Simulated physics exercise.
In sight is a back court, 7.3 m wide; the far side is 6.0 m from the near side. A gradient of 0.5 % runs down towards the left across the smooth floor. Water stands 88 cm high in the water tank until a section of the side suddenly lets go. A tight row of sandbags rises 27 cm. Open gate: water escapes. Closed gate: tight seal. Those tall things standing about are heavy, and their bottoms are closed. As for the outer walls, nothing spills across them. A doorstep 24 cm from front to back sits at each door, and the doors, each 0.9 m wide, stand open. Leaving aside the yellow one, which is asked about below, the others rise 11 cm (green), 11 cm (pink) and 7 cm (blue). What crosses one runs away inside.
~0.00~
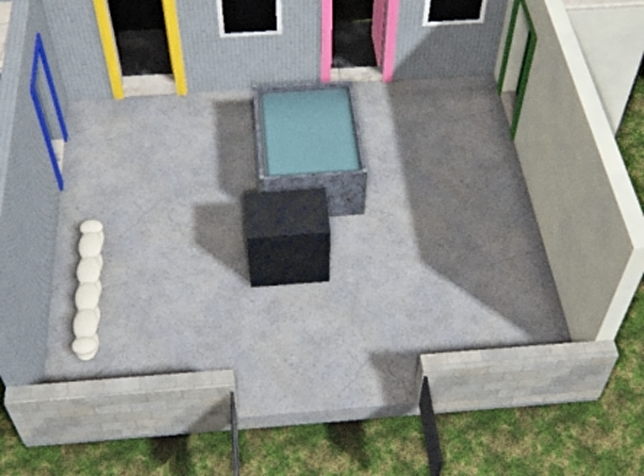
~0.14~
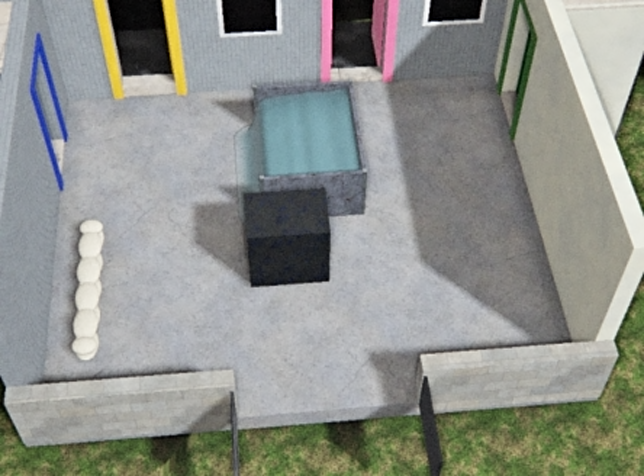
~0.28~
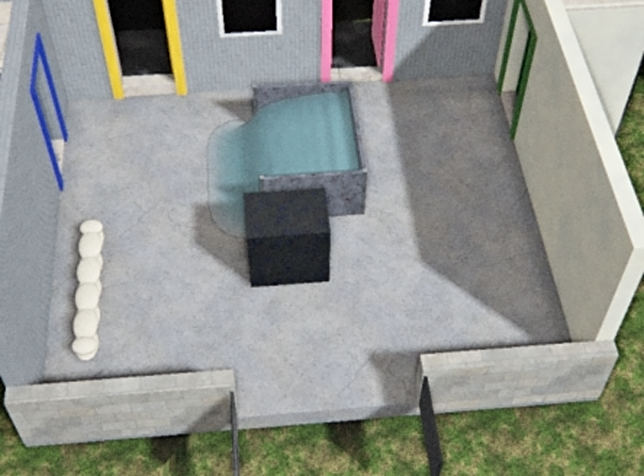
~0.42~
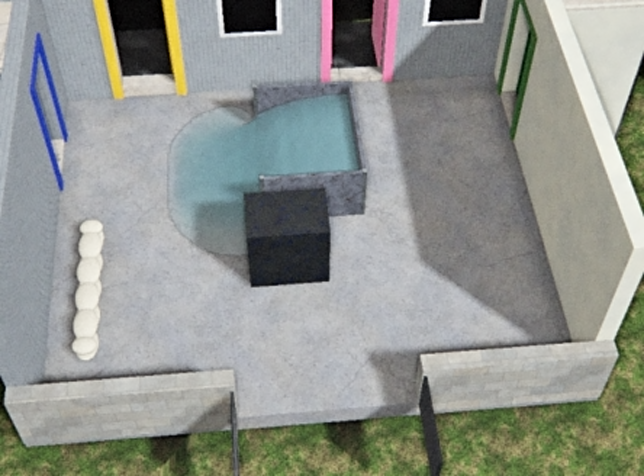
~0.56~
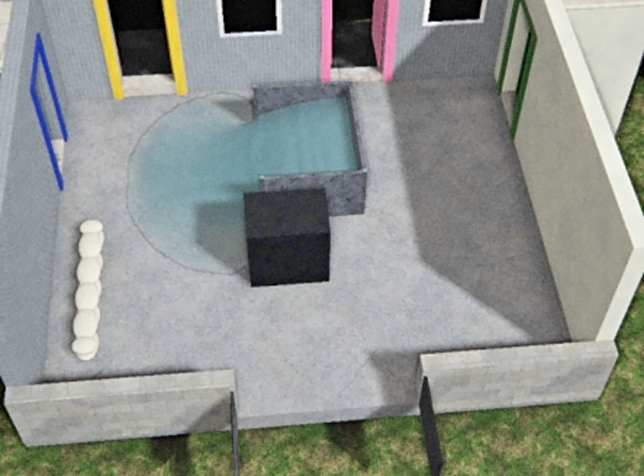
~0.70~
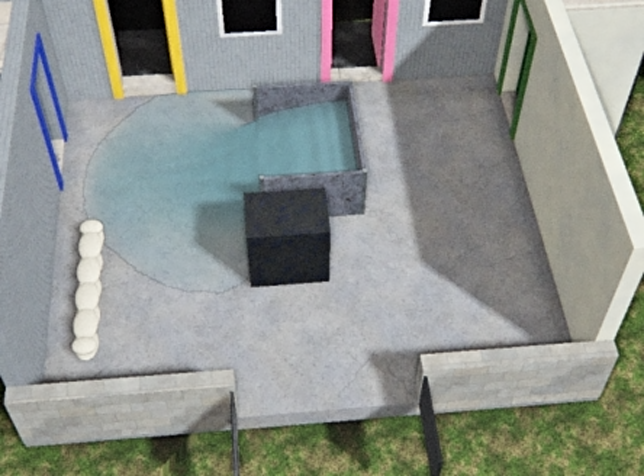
Blue-green water poured out of the open left side of a gray tank in a walled courtyard, spreading leftward across the floor in a widening rounded sheet behind a black block.
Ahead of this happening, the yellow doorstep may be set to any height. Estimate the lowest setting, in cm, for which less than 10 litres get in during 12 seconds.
Around 14.5 cm.
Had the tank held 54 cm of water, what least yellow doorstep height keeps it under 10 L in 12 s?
In that case, roughly 8.5 cm.
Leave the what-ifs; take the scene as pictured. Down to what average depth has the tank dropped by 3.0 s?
The mean depth is roughly 10 cm.
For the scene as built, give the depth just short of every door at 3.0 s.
Depths in cm: Green 0, yellow 18, pink 0, blue 23.
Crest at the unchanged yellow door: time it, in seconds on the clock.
Roughly 3.0 s.
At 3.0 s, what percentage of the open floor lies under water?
Roughly 40 percent of the floor is wet.
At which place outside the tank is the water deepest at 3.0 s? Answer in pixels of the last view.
At about pixel (42, 417).
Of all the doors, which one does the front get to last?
Door: Green.
After 1.4 s water covers 35 % of the floor, deepest (46 cm) near (69, 102); 17 cm at the yellow door, 0 litres in over its 23 cm doorstep.
After 3.0 s water covers 40 % of the floor, deepest (31 cm) near (42, 417); 18 cm at the yellow door, 0 litres in over its 23 cm doorstep.
After 12.0 s water covers 95 % of the floor, deepest (7 cm) near (48, 348); 3 cm at the yellow door, 0 litres in over its 23 cm doorstep.
At the yellow door as built, the water arrived by 0.8 s and peaked near 18 cm at 3.0 s.
With a doorstep of 13.5 cm, 15 litres would have come in within the 12 s; with 18 cm, 2 litres. So under 10 litres takes about 14.5 cm.
